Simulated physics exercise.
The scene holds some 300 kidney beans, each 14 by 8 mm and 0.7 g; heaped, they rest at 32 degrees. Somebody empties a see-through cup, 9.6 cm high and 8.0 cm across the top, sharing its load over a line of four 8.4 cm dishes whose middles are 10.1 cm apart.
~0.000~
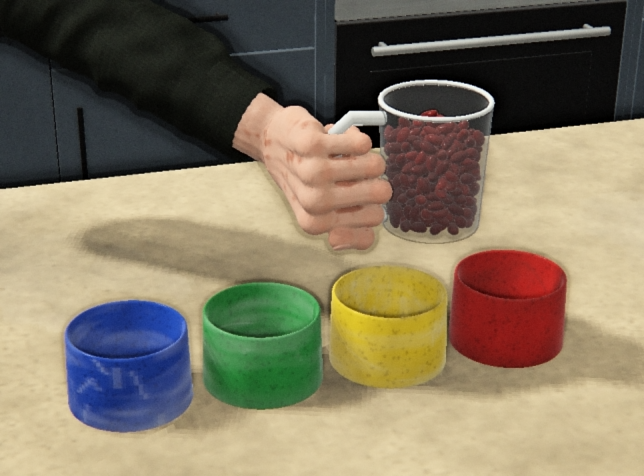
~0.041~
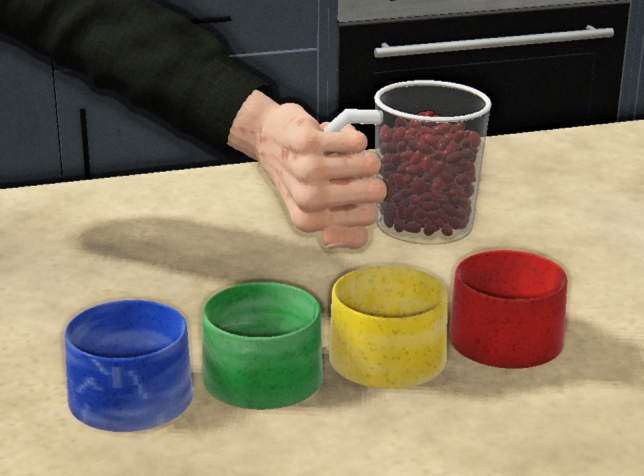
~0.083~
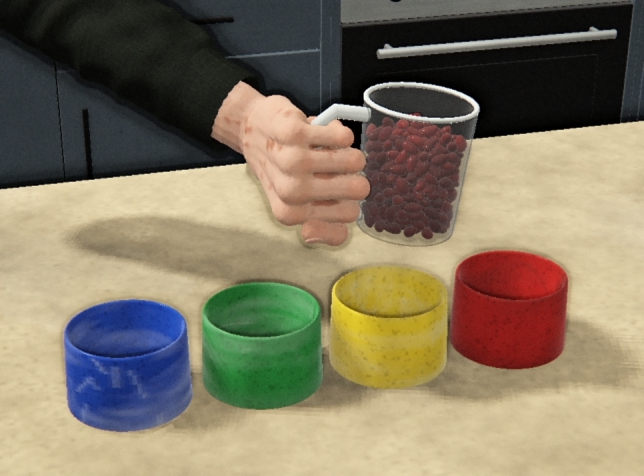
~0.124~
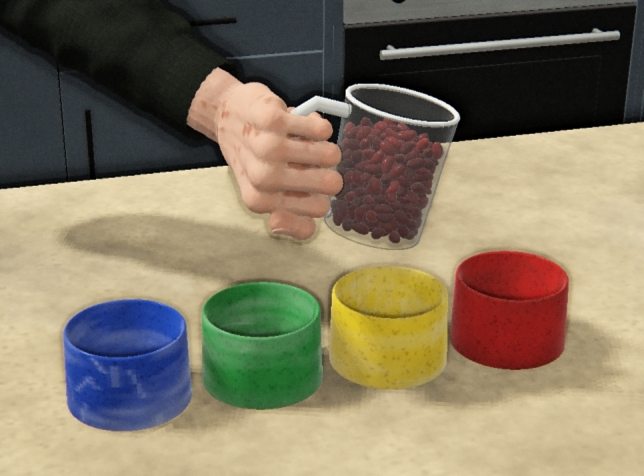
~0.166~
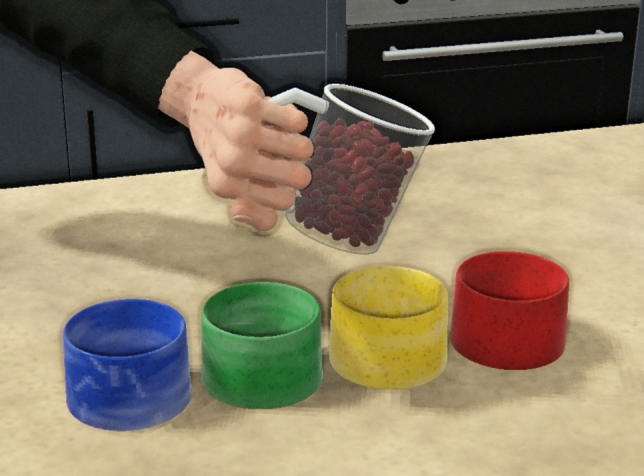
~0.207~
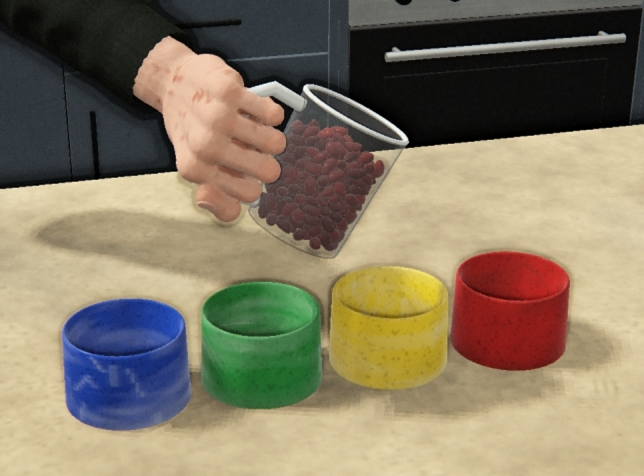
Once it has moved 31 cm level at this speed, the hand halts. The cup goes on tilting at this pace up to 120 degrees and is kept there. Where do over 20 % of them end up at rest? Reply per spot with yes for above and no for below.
Red dish: No, below. Blue dish: Yes, above. Green dish: No, below. Yellow dish: No, below. Counter: No, below.
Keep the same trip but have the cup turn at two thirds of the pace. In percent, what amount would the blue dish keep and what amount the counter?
In that case I'd put blue at 100 and the counter at 0.
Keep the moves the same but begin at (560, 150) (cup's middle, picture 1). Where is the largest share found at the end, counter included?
Green.
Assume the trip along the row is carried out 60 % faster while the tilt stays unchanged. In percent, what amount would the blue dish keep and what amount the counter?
Blue: 100; counter: 0.
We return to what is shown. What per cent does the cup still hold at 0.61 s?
Roughly 95 %.
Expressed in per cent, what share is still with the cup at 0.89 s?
It should be near 45 per cent.
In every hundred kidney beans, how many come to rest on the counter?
5 %.
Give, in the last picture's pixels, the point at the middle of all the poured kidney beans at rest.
Estimated resting centre: Around (119, 357).
After 0.45 s, tilt 76 degrees; cup holds 100 %.
Then, at 0.61 s, tilt 107 degrees; cup holds 95 %, blue 5 %.
After 0.89 s, tilt 120 degrees; cup holds 45 %, blue 40 %.
In the end, at 1.7 s, red 0 %, blue 95 %, green 0 %, yellow 0 %, counter 5 %.
